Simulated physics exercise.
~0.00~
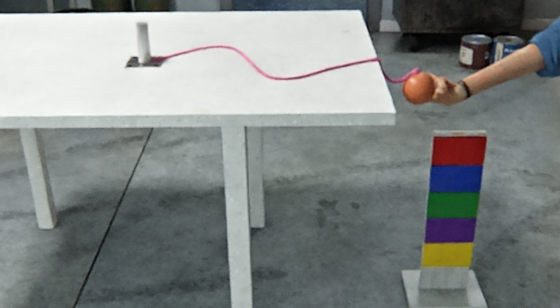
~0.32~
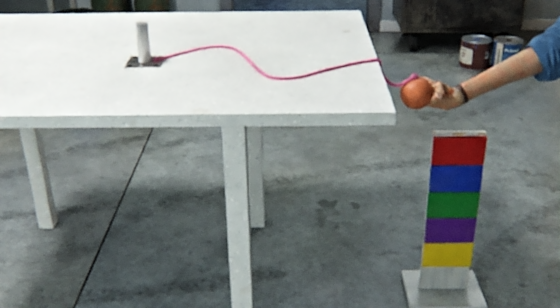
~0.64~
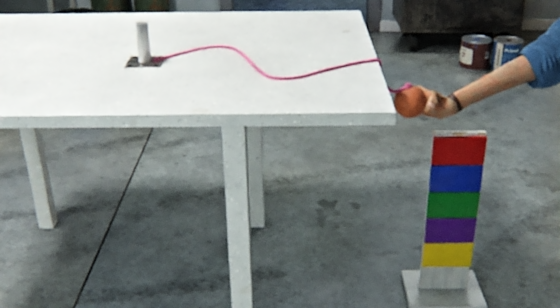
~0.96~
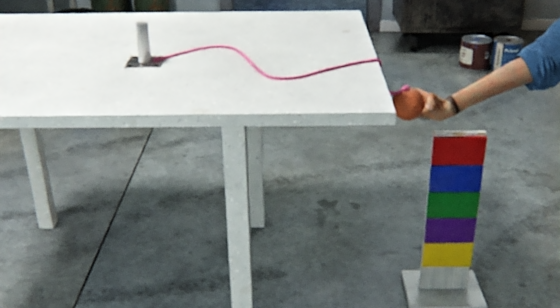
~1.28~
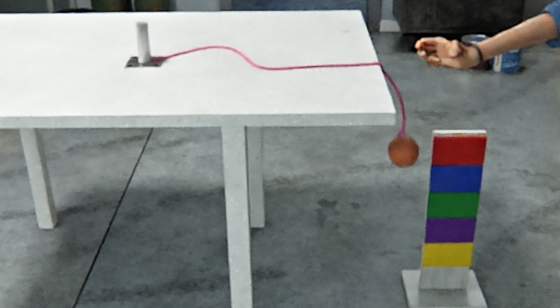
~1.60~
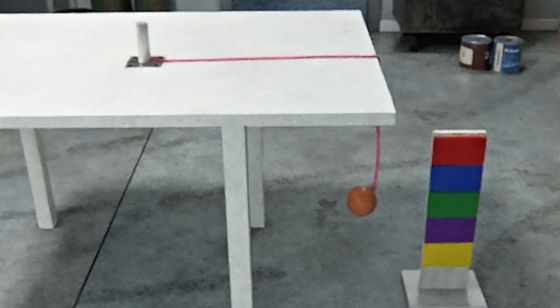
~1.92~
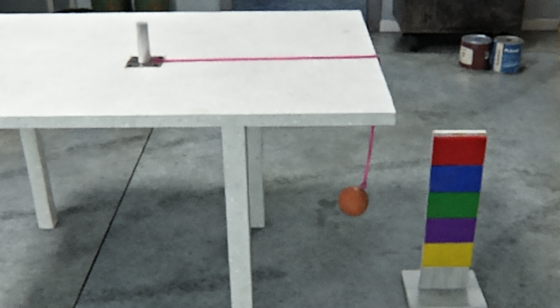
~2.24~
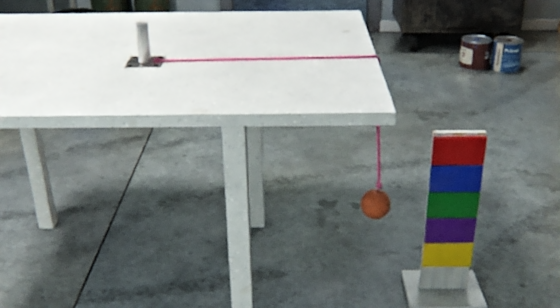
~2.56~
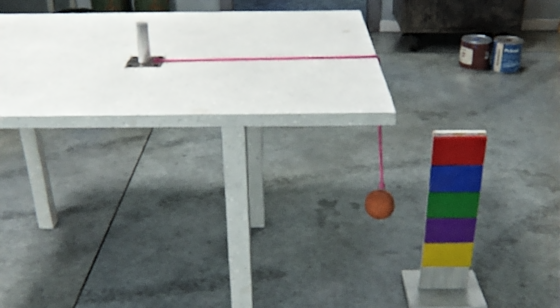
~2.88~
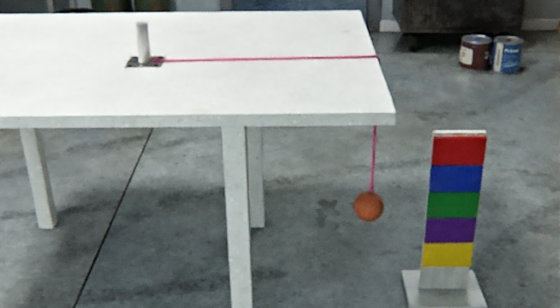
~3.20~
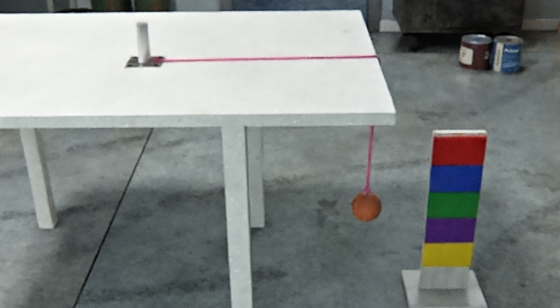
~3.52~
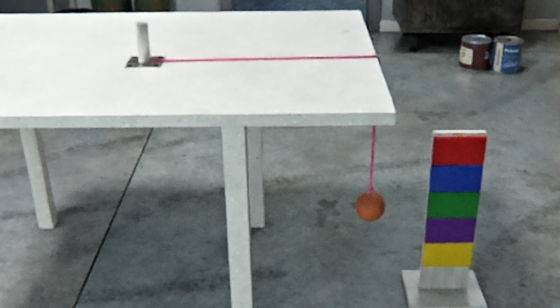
An orange ball on a pink cord is held by a hand just past the right end of a white table, the slack cord curving back to a short post. Beside it stands a panel of red, blue, green, purple and yellow bands. The hand lowers the ball slightly toward the table's edge, then lets go and draws back to the right. The ball drops and swings left beneath the edge as the cord pulls straight across the tabletop. It sways gently right and left, then hangs nearly still, level with the green band.
